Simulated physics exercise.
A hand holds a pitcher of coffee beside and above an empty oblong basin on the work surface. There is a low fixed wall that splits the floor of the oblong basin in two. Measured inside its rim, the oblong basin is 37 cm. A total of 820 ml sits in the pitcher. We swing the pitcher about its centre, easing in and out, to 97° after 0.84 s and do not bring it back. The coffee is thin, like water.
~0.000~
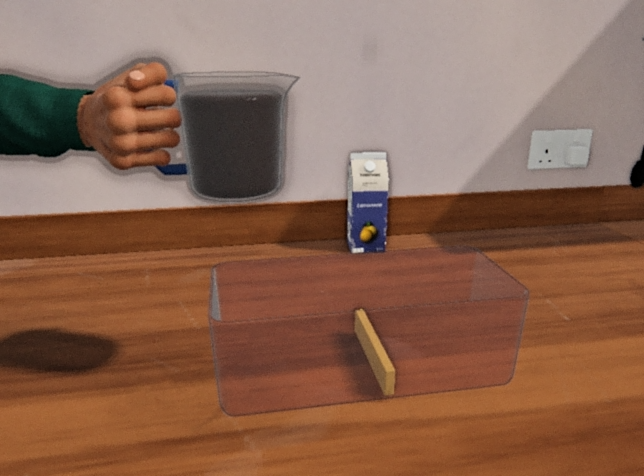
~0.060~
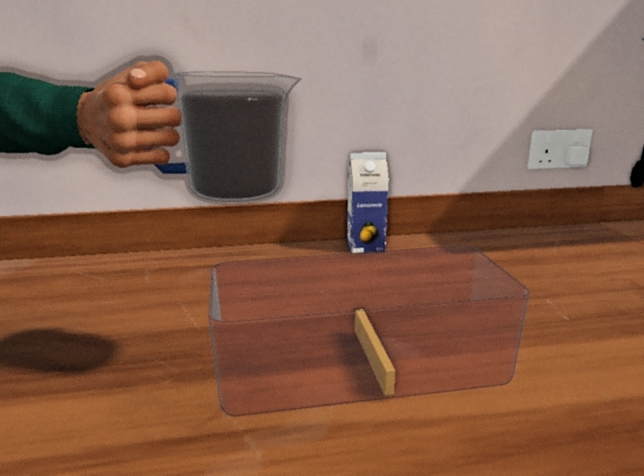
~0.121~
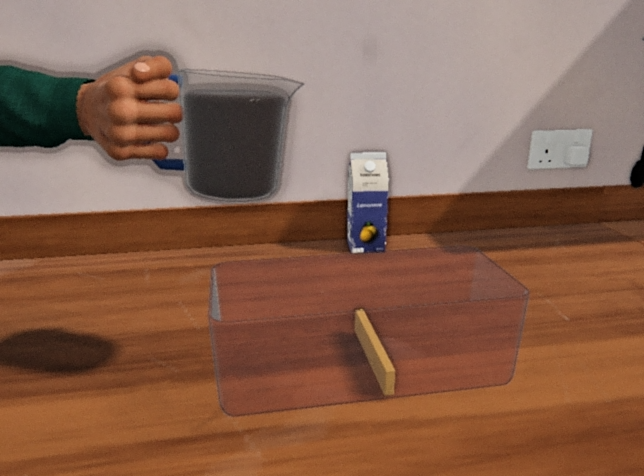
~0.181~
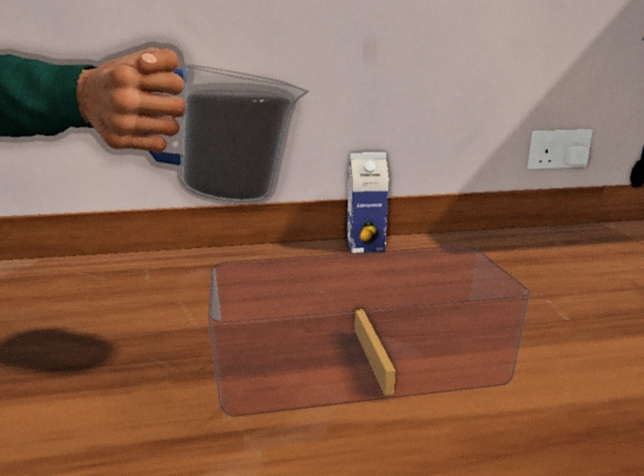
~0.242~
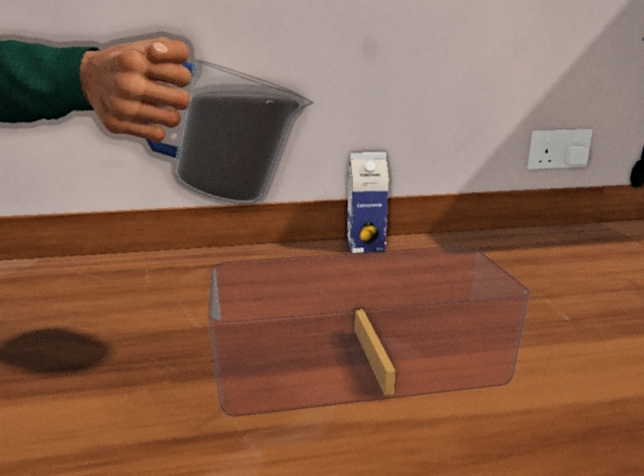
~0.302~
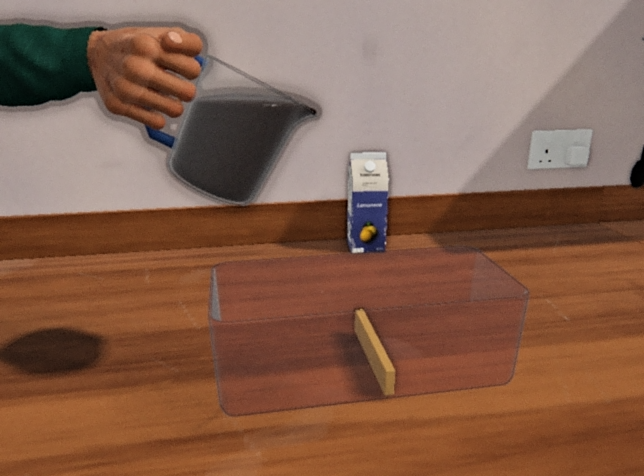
In the video, a hand in a green sleeve holds a pitcher of dark liquid above and beside an empty clear basin with a low dividing wall, gradually tilting the pitcher rightward until the liquid nears its spout.
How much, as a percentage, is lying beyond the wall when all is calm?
Around 48 per cent lies beyond the wall.
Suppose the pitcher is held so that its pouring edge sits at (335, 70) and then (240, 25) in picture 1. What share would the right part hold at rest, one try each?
I'd expect close to 85 per cent and then close to 10 per cent.
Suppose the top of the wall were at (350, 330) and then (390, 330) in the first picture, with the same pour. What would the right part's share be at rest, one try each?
In order, 85 and 10 per cent.
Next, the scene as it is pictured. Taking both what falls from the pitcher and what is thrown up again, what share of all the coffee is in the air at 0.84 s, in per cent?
Estimate: Around 22 per cent.
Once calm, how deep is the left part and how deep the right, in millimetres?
The left ends up at roughly 14 mm, with the right at roughly 16 mm.
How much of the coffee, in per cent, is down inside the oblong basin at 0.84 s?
Close to 56 in a hundred.
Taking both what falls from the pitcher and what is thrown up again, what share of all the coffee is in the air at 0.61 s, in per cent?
About 24 per cent.
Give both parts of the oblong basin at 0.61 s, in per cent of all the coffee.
Lab note: Left near 2, right near 7.
Then, 0.61 s in, the tilt is 81° and 66 per cent is still to pour, 2 is left of the wall and 7 right of it.
Then, 0.84 s in, the tilt is 97° and 22 per cent is still to pour, 21 is left of the wall and 34 right of it.
Then, 1.08 s in, the tilt is 97° and 5 per cent is still to pour, 42 is left of the wall and 47 right of it.
Then, 1.34 s in, the tilt is 97° and 1 per cent is still to pour, 50 is left of the wall and 47 right of it.
Finally, 51 per cent lies left of the wall, 48 right of it and 1 outside.
